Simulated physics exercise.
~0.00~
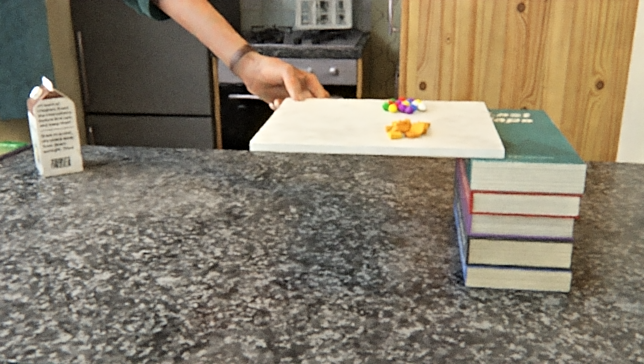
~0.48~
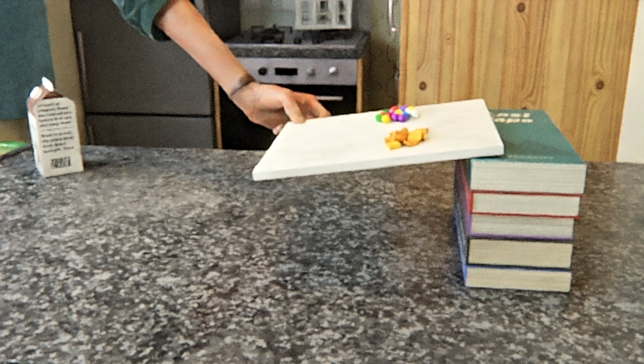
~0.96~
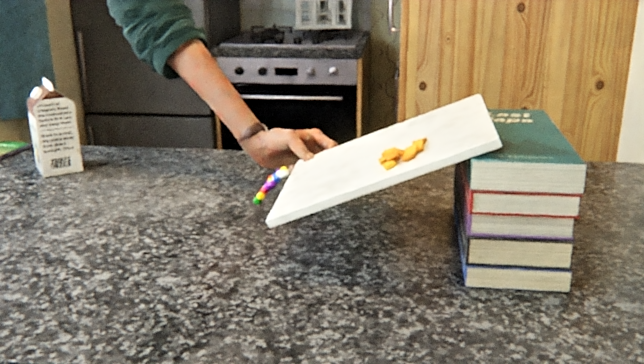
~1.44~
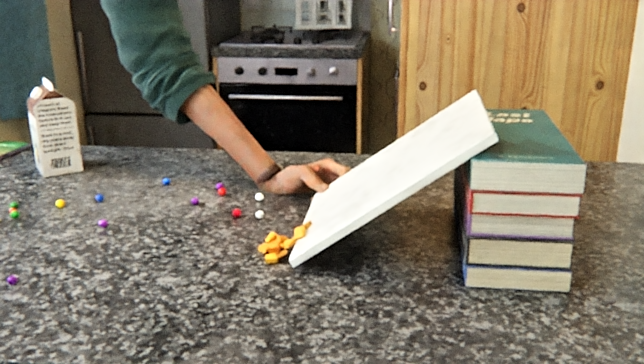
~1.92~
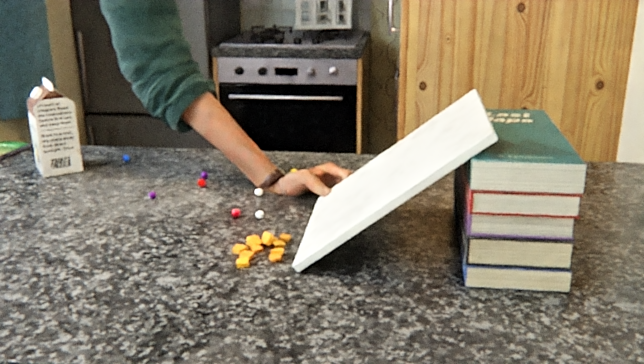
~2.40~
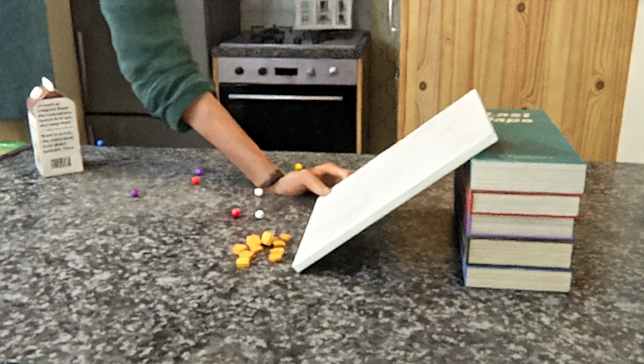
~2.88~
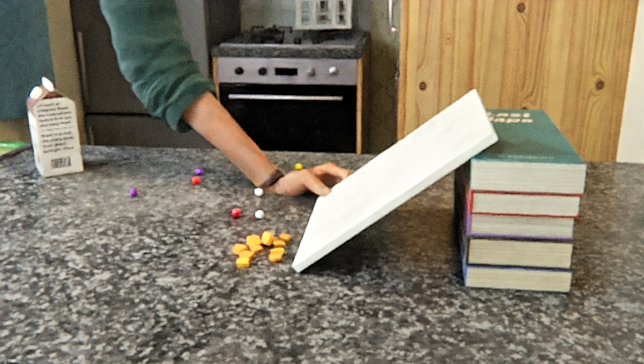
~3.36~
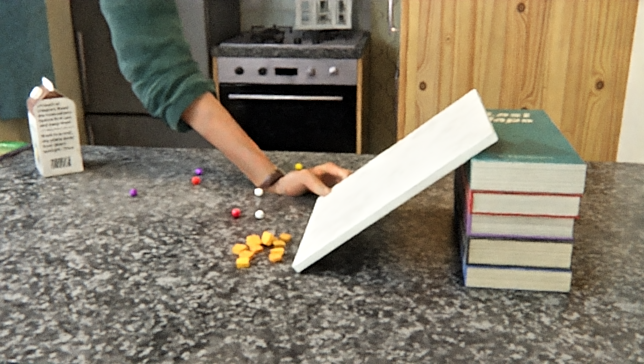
We see a hand lower the left end of a white board leaning on a pile of books, until small colourful balls roll off and scatter leftward across the counter and orange pieces slide down after them, ending in a loose cluster near the board's lower edge.
